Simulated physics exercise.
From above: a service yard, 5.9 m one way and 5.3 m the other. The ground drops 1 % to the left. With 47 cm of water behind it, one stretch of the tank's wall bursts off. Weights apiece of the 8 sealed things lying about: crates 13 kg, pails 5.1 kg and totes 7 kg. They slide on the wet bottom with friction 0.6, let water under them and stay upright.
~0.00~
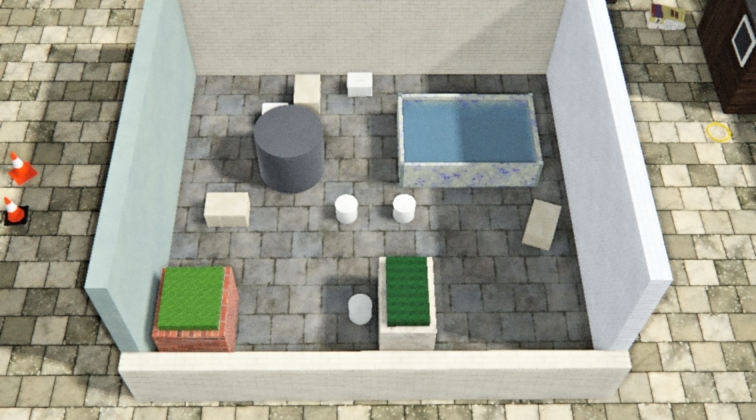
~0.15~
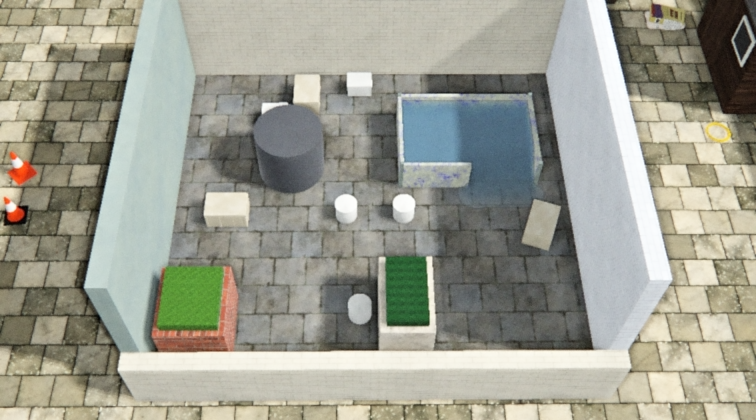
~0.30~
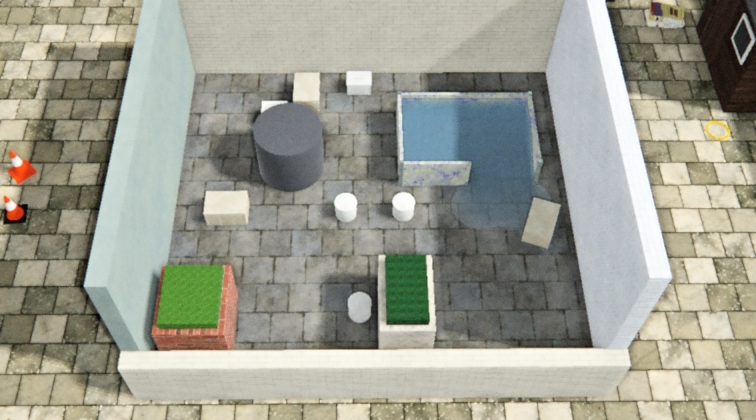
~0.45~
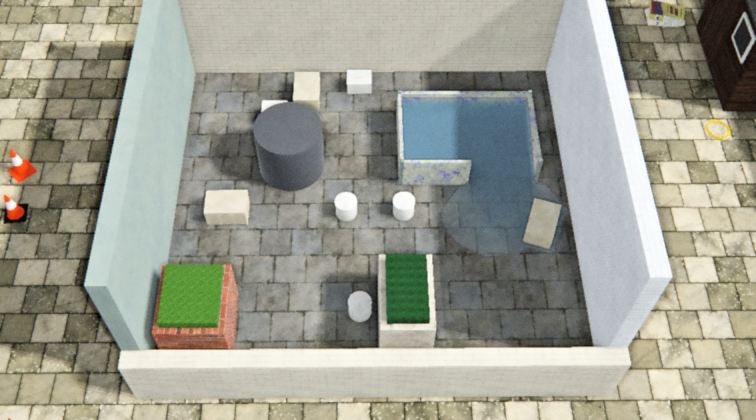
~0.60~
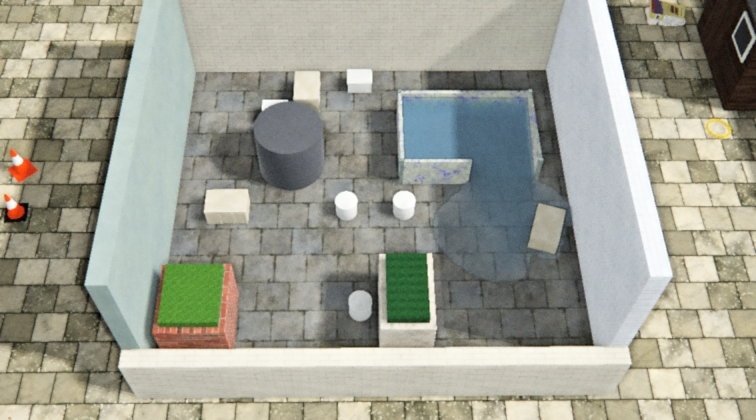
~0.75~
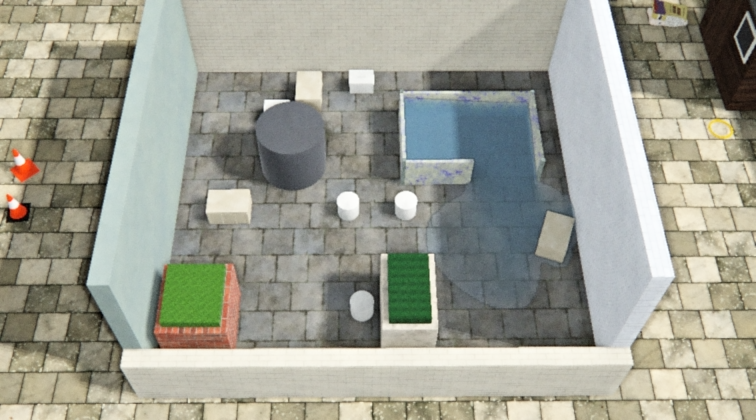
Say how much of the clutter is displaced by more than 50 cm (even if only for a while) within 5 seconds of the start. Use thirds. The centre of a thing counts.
That comes to less than a third.
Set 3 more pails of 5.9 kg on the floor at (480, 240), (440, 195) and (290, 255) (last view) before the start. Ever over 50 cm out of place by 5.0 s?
In that order: More, under, under.
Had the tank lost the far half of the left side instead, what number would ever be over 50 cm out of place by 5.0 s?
In that case 3 of them.
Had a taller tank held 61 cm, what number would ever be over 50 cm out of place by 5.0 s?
In that case 3 of them.
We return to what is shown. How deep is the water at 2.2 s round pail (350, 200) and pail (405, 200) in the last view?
Roughly 0 and 0 cm.
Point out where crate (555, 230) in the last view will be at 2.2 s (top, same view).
Around (572, 329).
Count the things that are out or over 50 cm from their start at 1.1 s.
By then 1.
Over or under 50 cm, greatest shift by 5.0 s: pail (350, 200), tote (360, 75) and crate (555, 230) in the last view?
In turn: Short of it, short of it, over.
After 1.1 s 1 of 8 are over 50 cm from their spots; 0 afloat.
After 2.2 s 1 of 8 are over 50 cm from their spots; 1 afloat.
After 3.5 s 1 of 8 are over 50 cm from their spots; 1 afloat.
After 5.0 s 1 of 8 are over 50 cm from their spots, and 1 have been at some point; 1 afloat.
